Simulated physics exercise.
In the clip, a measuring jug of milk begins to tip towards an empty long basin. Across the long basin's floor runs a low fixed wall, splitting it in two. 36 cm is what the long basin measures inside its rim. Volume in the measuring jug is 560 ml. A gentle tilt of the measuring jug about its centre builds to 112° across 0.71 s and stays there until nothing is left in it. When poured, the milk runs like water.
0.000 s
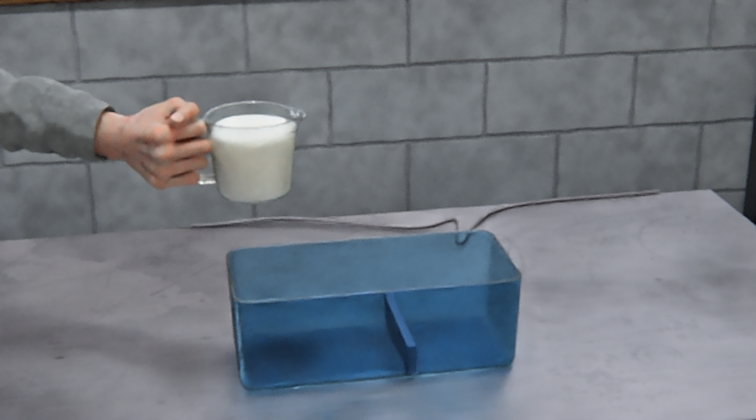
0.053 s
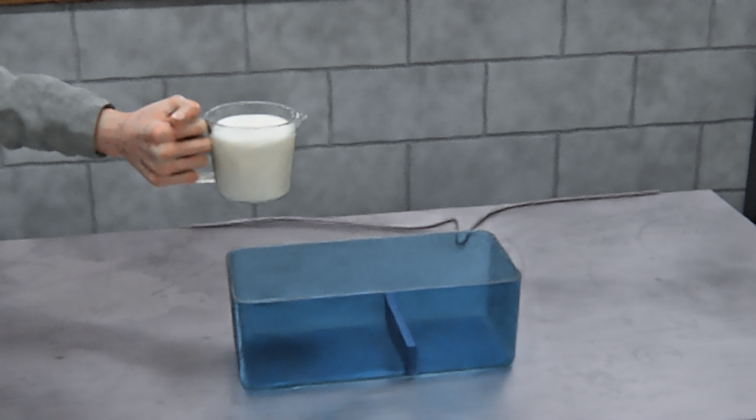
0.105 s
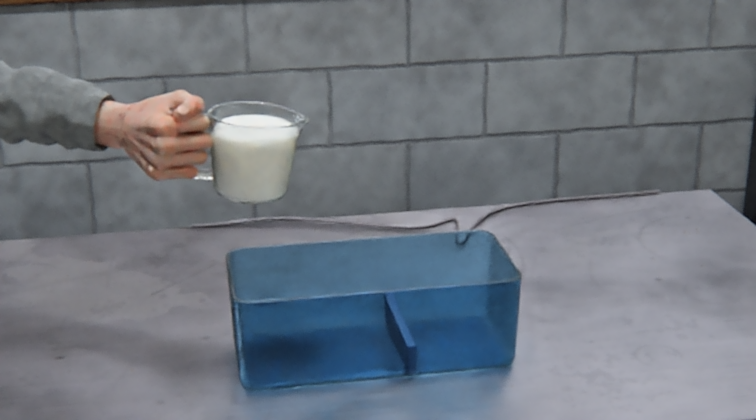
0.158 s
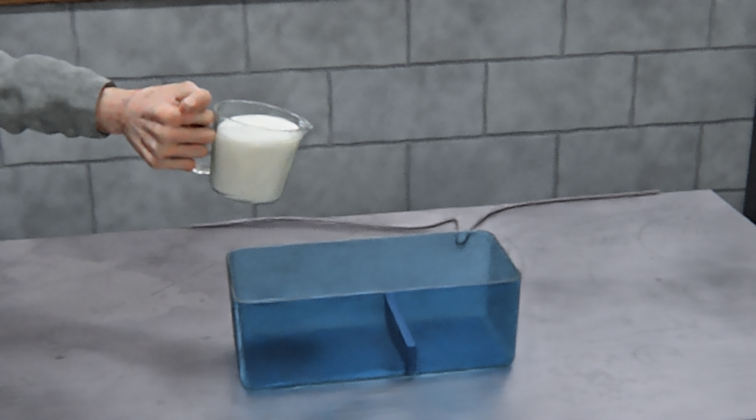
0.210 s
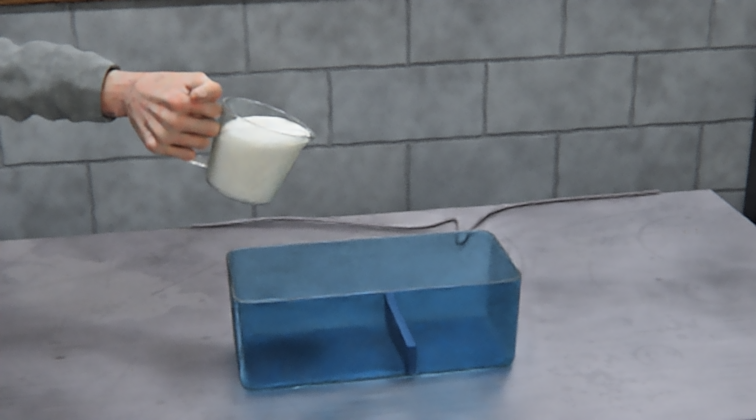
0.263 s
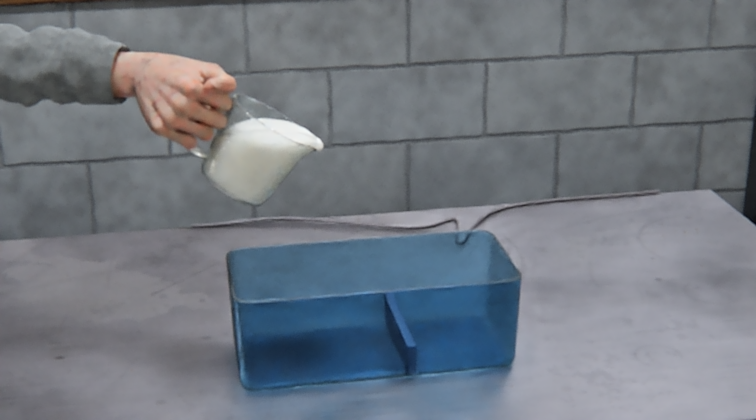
A hand tilts a glass jug of milk rightward above a blue divided basin.
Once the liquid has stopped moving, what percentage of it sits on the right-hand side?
About 8 per cent.
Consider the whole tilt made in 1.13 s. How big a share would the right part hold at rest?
Estimate: Close to 5 per cent.
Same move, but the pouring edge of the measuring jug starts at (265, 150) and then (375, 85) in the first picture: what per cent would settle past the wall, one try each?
About 10 %, then about 85 %.
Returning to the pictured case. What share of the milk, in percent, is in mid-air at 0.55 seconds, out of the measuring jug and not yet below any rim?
Close to 34 in a hundred.
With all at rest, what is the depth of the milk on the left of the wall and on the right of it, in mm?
Left roughly 16 mm; right roughly 2 mm.
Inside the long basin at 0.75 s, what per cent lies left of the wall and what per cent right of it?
Near 84 on the left, 3 on the right.
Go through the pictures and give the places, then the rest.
In the first picture, it leans 0°; its right rim is at (305, 113); the milk meets the walls at (209, 128) and (294, 123); the long basin's rim runs from (230, 277) to (506, 255); the wall's top is at (400, 320).
In the second picture, it leans 2°; its right rim is at (306, 115); the milk meets the walls at (210, 127) and (295, 123).
In the third picture, it leans 6°; its right rim is at (309, 119); the milk meets the walls at (212, 127) and (297, 125).
In the fourth picture, it leans 13°; its right rim is at (313, 126); the milk meets the walls at (215, 127) and (301, 126).
In the fifth picture, it leans 23°; its right rim is at (316, 135); the milk meets the walls at (218, 131) and (307, 128).
In the sixth picture, it leans 34°; its right rim is at (318, 147); the milk meets the walls at (215, 138) and (313, 138); 2 per cent is over the edge.
By 0.55 s the tilt is 98° and 40 per cent is still to pour, 25 is left of the wall and 0 right of it.
By 0.75 s the tilt is 112° and 4 per cent is still to pour, 83 is left of the wall and 3 right of it.
By 0.97 s the tilt is 112° and 0 per cent is still to pour, 90 is left of the wall and 7 right of it.
By 1.21 s the tilt is 112° and 0 per cent is still to pour, 90 is left of the wall and 8 right of it.
At rest 90 per cent lies left of the wall, 8 right of it and 2 outside.
